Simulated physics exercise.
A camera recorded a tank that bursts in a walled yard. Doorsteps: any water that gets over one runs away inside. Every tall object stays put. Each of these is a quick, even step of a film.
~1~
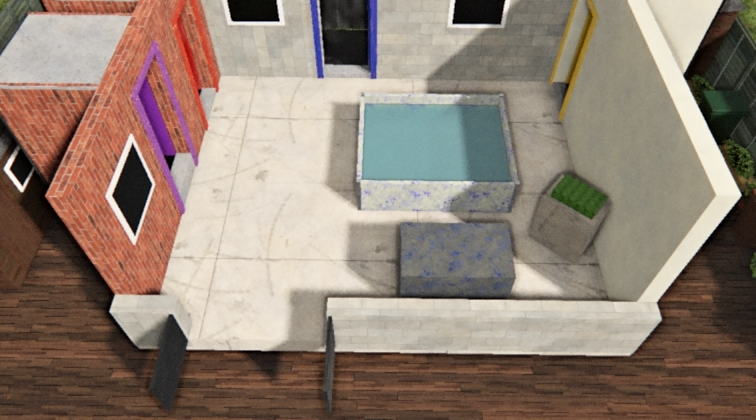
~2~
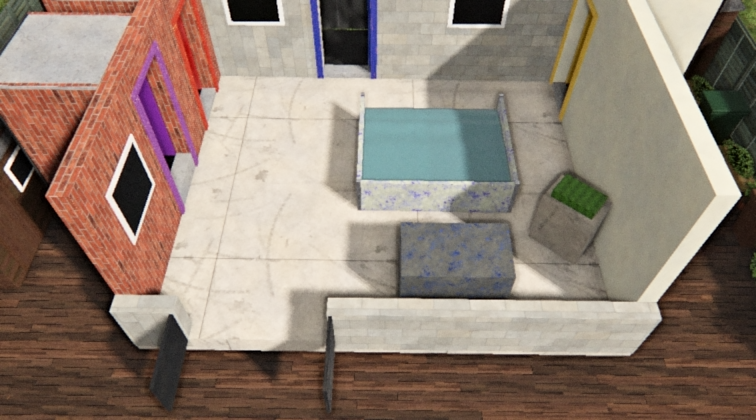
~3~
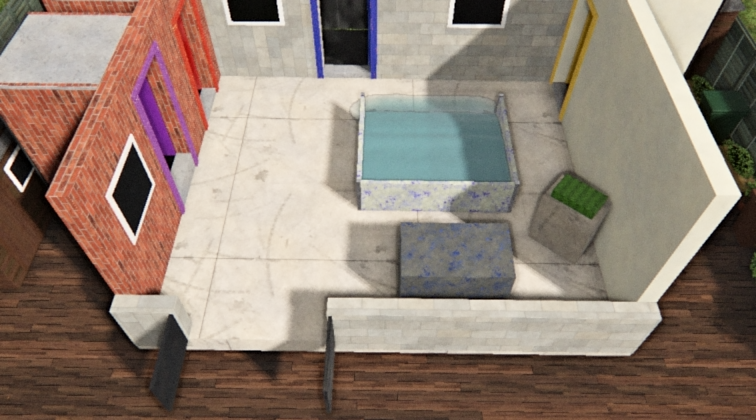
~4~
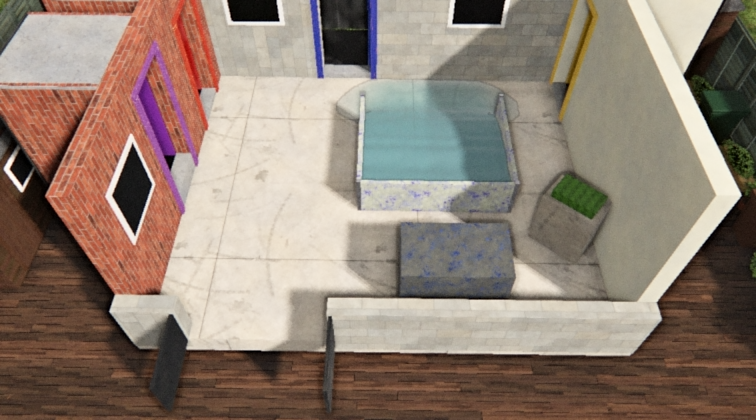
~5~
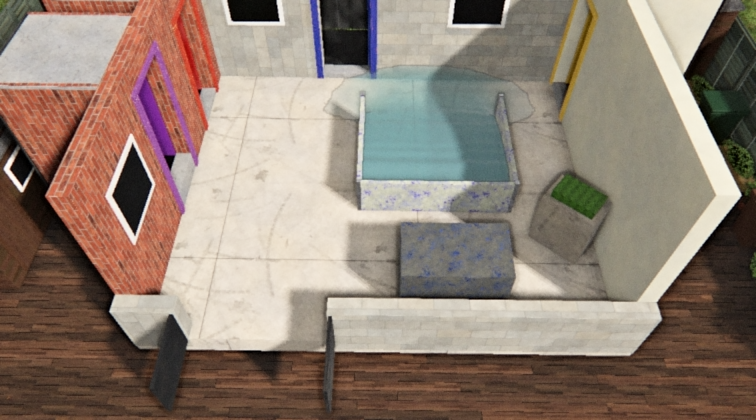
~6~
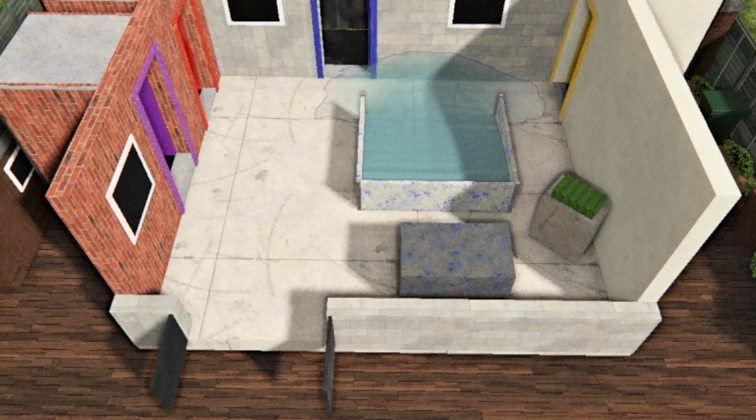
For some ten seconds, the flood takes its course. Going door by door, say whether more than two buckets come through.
The yellow door is going to overshoot the allowance, the red door is going to overshoot the allowance, the blue door is going to overshoot the allowance, the purple door is going to stay inside the allowance.
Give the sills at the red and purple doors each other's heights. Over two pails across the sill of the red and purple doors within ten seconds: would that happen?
The red one falls short, the purple one falls short.
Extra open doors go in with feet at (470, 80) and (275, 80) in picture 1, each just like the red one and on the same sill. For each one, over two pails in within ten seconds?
Result, in order - first ends up higher; second ends up lower.
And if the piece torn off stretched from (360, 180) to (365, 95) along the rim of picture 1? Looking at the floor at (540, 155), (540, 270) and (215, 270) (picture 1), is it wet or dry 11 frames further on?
So: Spared, then spared, then wetted.
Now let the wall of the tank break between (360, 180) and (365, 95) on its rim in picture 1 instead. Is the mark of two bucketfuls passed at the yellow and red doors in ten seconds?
Then: The yellow door floods; the red door takes more.
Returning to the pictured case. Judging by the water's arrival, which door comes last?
The one in purple.
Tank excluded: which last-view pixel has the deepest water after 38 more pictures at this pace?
Around (584, 214).
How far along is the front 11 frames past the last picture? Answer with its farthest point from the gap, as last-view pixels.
I'd put it around (221, 81).
A moment on, water covers 20 % of the floor; the yellow door under two buckets in, the red door not reached, the blue door under two buckets in, the purple door not reached.
Next, water covers 30 % of the floor; the yellow door far over two buckets in, the red door wet at the sill, nothing in, the blue door over two buckets in, the purple door not reached.
Then, water covers 50 % of the floor; the yellow door far over two buckets in, the red door over two buckets in, the blue door over two buckets in, the purple door wet at the sill, nothing in.
Later, water covers 80 % of the floor; the yellow door far over two buckets in, the red door far over two buckets in, the blue door over two buckets in, the purple door wet at the sill, nothing in.
In the end, water covers 95 % of the floor; the yellow door far over two buckets in, the red door far over two buckets in, the blue door over two buckets in, the purple door wet at the sill, nothing in.
